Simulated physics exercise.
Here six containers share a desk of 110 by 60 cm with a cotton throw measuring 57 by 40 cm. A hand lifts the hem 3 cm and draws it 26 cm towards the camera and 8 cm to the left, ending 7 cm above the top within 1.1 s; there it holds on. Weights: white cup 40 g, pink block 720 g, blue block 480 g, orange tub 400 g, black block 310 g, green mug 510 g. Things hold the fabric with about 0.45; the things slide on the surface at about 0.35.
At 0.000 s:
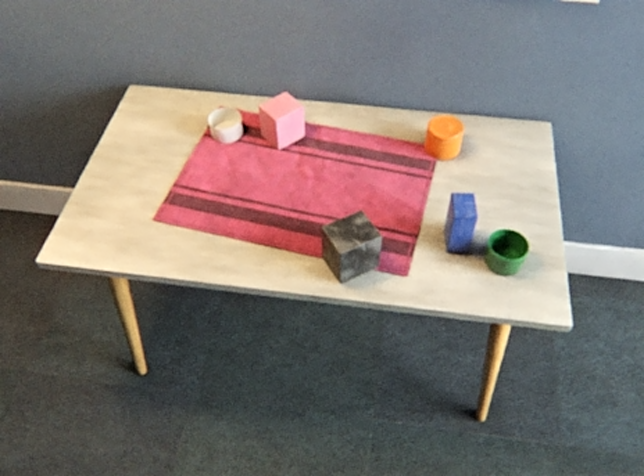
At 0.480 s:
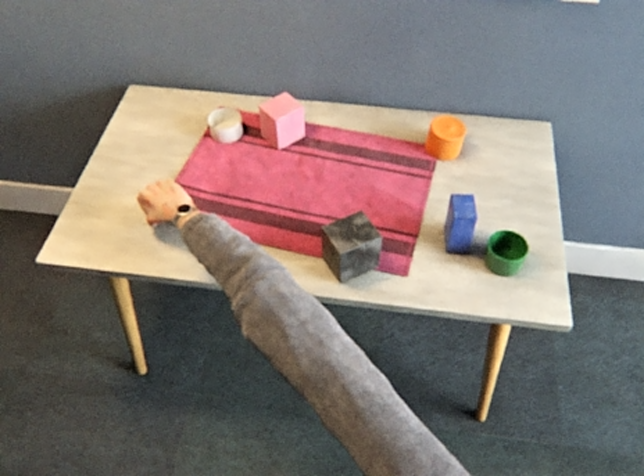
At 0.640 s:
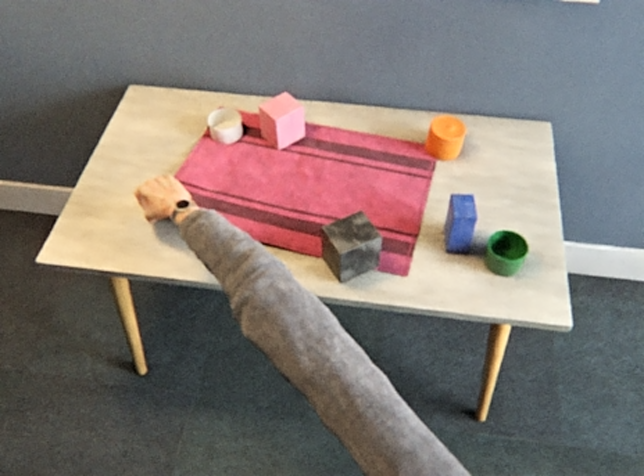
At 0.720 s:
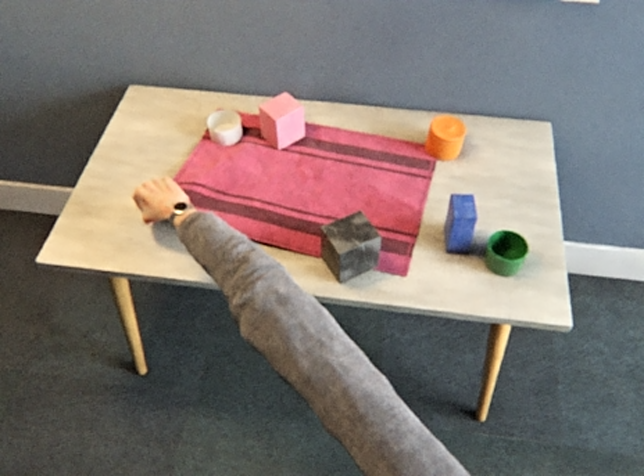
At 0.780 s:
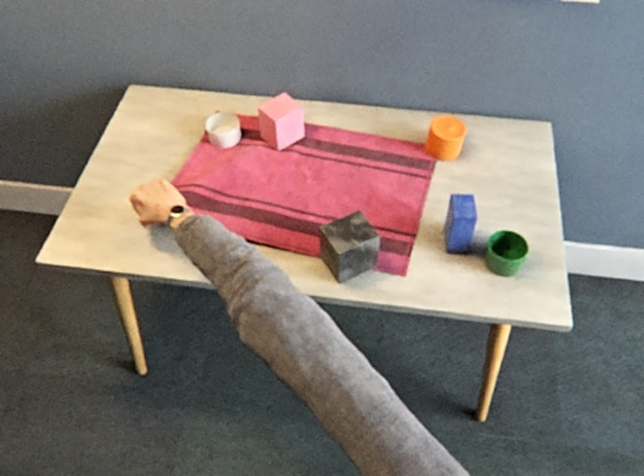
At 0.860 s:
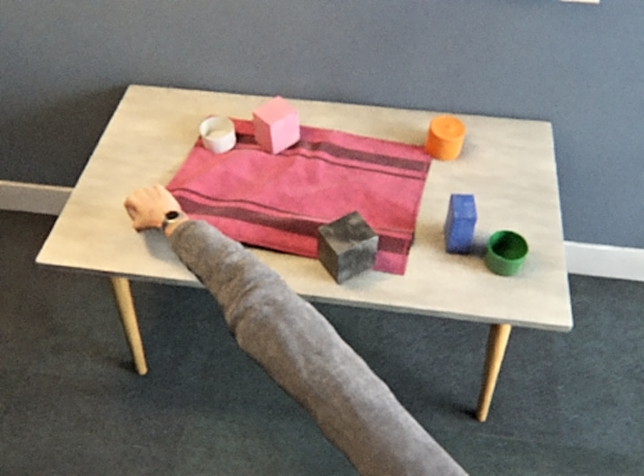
At the start, a pink striped cloth lies on a pale table with a white cup, pink block and black block on it. A hand reaches in to the cloth's near left corner, then draws it slightly left, and the cup and both blocks shift a little with it.
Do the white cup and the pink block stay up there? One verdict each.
The white cup stays on, the pink block remains up there.
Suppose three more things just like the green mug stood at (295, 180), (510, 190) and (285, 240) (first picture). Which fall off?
In turn: Stays up, stays up, drops off.
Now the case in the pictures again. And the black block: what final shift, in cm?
About: Black block over the edge.
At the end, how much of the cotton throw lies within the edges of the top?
About 75 per cent.
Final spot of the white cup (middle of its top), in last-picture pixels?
Near (133, 192).
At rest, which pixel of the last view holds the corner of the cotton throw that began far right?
At about (365, 192).
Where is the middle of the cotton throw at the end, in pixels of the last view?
Around (222, 240).
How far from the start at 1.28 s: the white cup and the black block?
About: White cup 20 cm, black block 8 cm.
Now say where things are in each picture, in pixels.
Shows, white cup (225, 118); pink block (281, 106); cotton throw corners (153, 220) (407, 277), in the first picture.
Shows, cotton throw corners (407, 277); grip (151, 215), in the second picture.
Shows, cotton throw corners (407, 277); grip (149, 211), in the third picture.
Shows, white cup (224, 121); cotton throw corners (406, 277); grip (147, 214), in the fourth picture.
Shows, white cup (223, 123); cotton throw corners (405, 277); grip (144, 216), in the fifth picture.
Shows, white cup (217, 128); pink block (275, 110); cotton throw corners (404, 276); grip (139, 222), in the sixth picture.
At 1.1 s, 100 % of the cotton throw is still over the top; white cup 12 cm off its start, pink block 10 cm off its start, black block 3 cm off its start.
At 1.3 s, 95 % of the cotton throw is still over the top; white cup 20 cm off its start, pink block 18 cm off its start, black block 7 cm off its start.
At 1.5 s, 90 % of the cotton throw is still over the top; white cup 27 cm off its start at (143, 183), pink block 25 cm off its start at (202, 162), black block 11 cm off its start at (298, 245).
At 1.7 s, 85 % of the cotton throw is still over the top; white cup 30 cm off its start, pink block 28 cm off its start, black block 13 cm off its start.
At 3.3 s, 75 % of the cotton throw is still over the top; white cup 30 cm off its start at (133, 192), pink block 29 cm off its start at (187, 172), black block over the edge.
